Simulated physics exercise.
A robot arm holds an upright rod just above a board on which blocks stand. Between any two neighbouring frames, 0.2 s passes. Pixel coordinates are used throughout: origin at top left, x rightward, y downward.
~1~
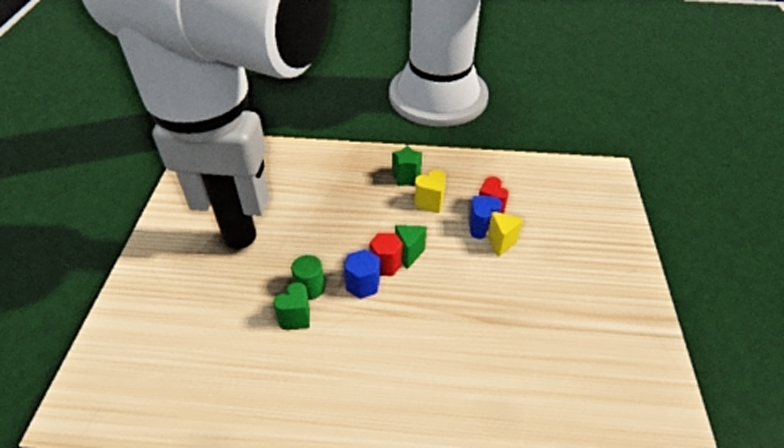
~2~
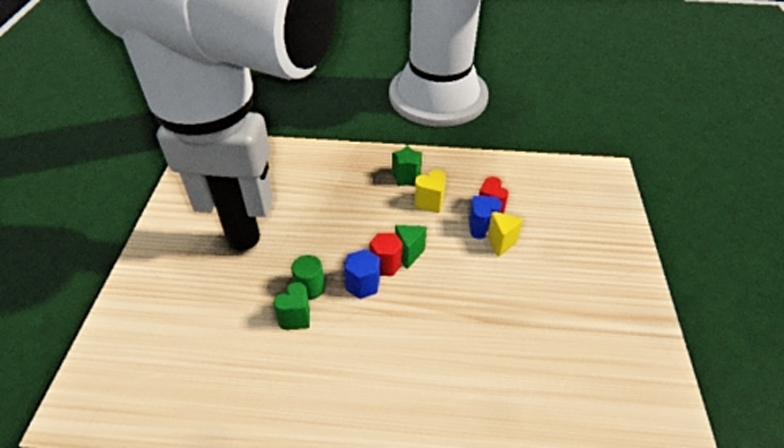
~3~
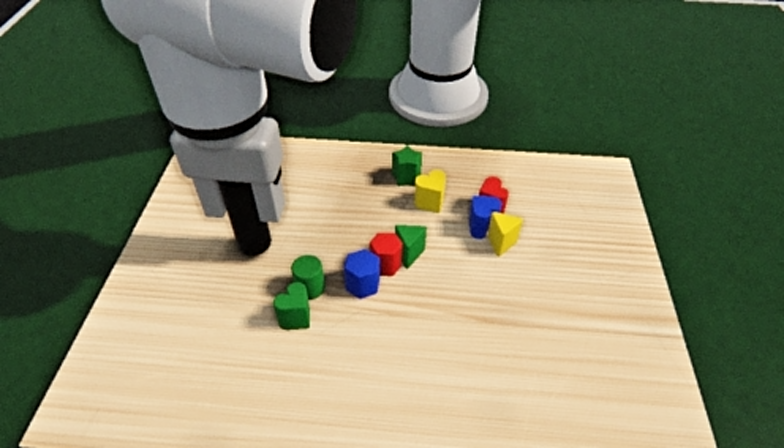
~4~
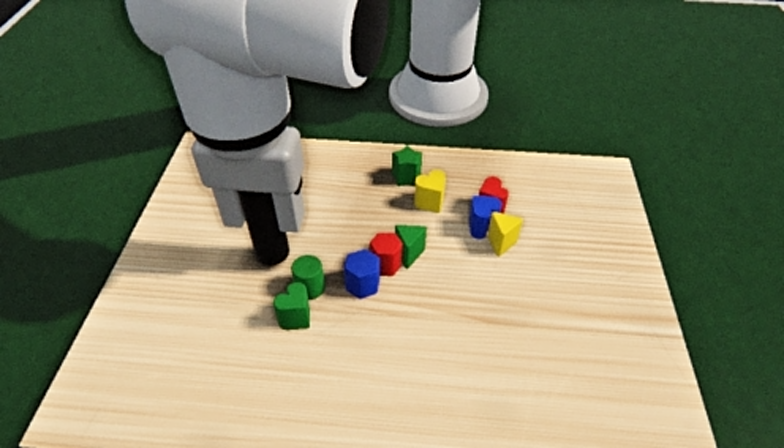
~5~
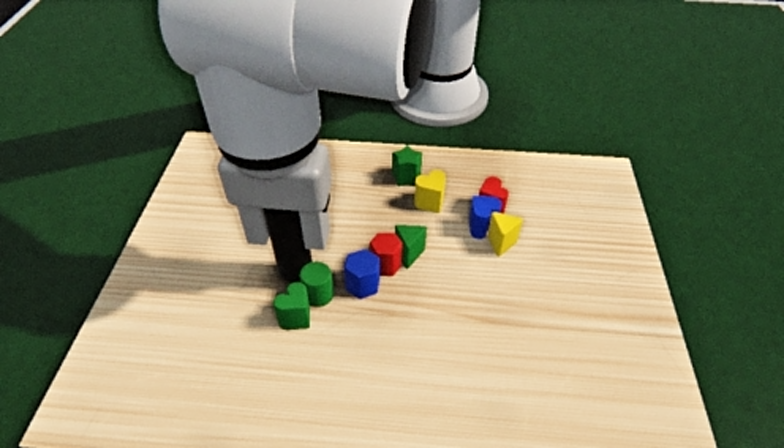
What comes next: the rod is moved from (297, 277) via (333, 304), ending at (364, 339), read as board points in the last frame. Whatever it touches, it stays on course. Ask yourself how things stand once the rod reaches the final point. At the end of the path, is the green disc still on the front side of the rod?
I believe so.
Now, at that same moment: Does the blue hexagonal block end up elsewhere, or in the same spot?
The blue hexagonal block keeps its place.
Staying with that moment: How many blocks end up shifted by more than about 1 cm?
The answer will be one.
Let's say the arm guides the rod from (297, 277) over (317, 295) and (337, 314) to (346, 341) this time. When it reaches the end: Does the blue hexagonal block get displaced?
I expect not.
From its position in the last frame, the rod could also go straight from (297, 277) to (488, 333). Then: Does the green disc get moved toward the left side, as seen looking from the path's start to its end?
The answer is no.
What follows on the original path. One third of the way, rod (322, 289); green disc (342, 294).
Two thirds of the way, rod (343, 309); green disc (366, 316).
At the end, rod (364, 333); green heart in place; green disc (390, 340); blue hexagonal block in place.
